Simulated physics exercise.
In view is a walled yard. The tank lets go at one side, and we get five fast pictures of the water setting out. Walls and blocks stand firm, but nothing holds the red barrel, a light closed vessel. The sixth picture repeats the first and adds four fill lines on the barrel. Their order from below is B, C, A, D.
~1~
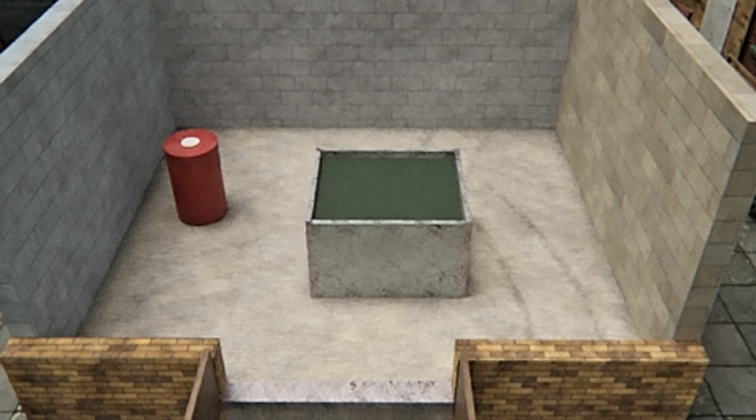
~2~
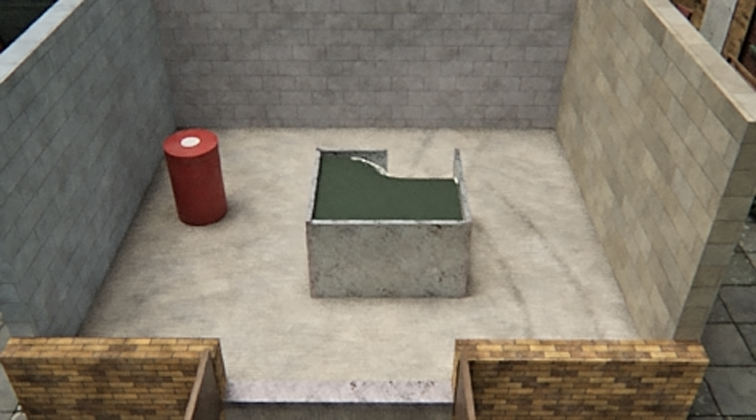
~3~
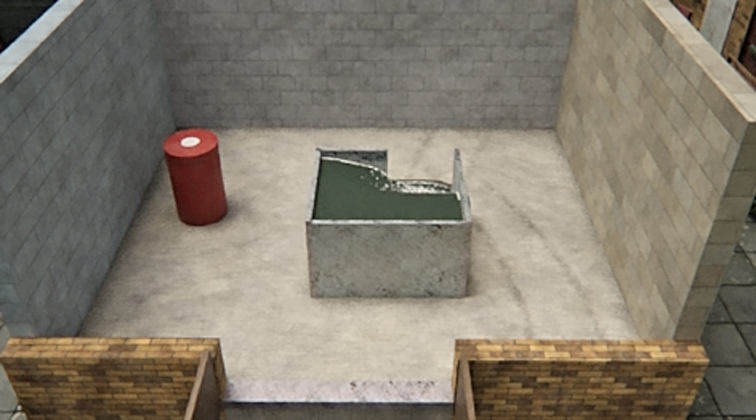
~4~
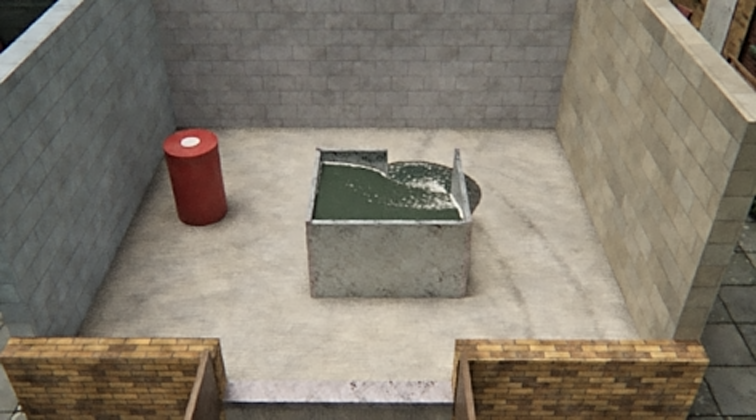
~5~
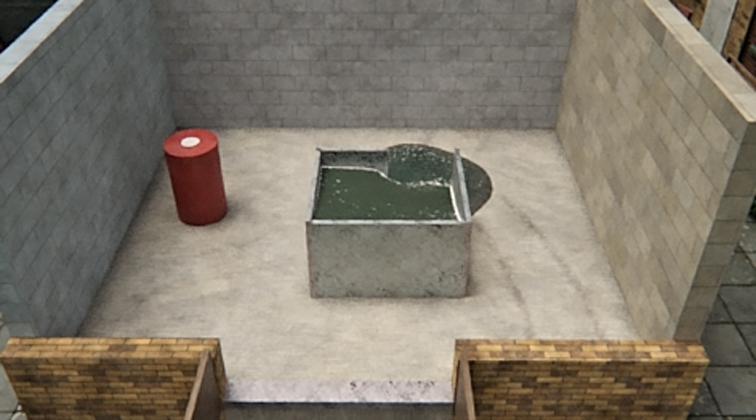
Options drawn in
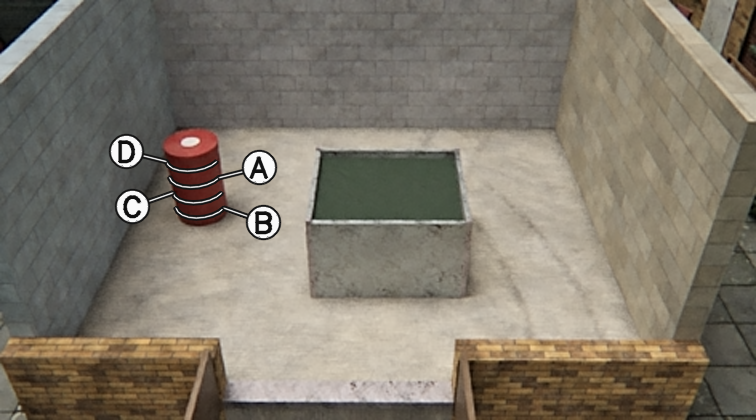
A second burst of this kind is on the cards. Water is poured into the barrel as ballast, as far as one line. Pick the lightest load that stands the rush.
The limit is B.
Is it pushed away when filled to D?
No.
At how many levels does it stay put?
All of the four.
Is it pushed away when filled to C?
No, not at all.
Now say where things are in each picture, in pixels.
Lid of the red barrel at (190, 143); tank full, its middle at (388, 189); open gate at (337, 342).
Water covers 2 % of the ground, mostly out of sight from here.
Water covers 4 % of the ground, mostly out of sight from here.
Water covers 6 % of the ground, mostly out of sight from here.
Lid of the red barrel at (190, 143); water covers 10 % of the ground, mostly out of sight from here.
On the marked copy, A at (190, 187); B at (196, 218); C at (193, 202); D at (187, 171); from the bottom up B, C, A, D.
For level A, it does not move.
For level B, it does not move.
For level C, it does not move.
For level D, it does not move.
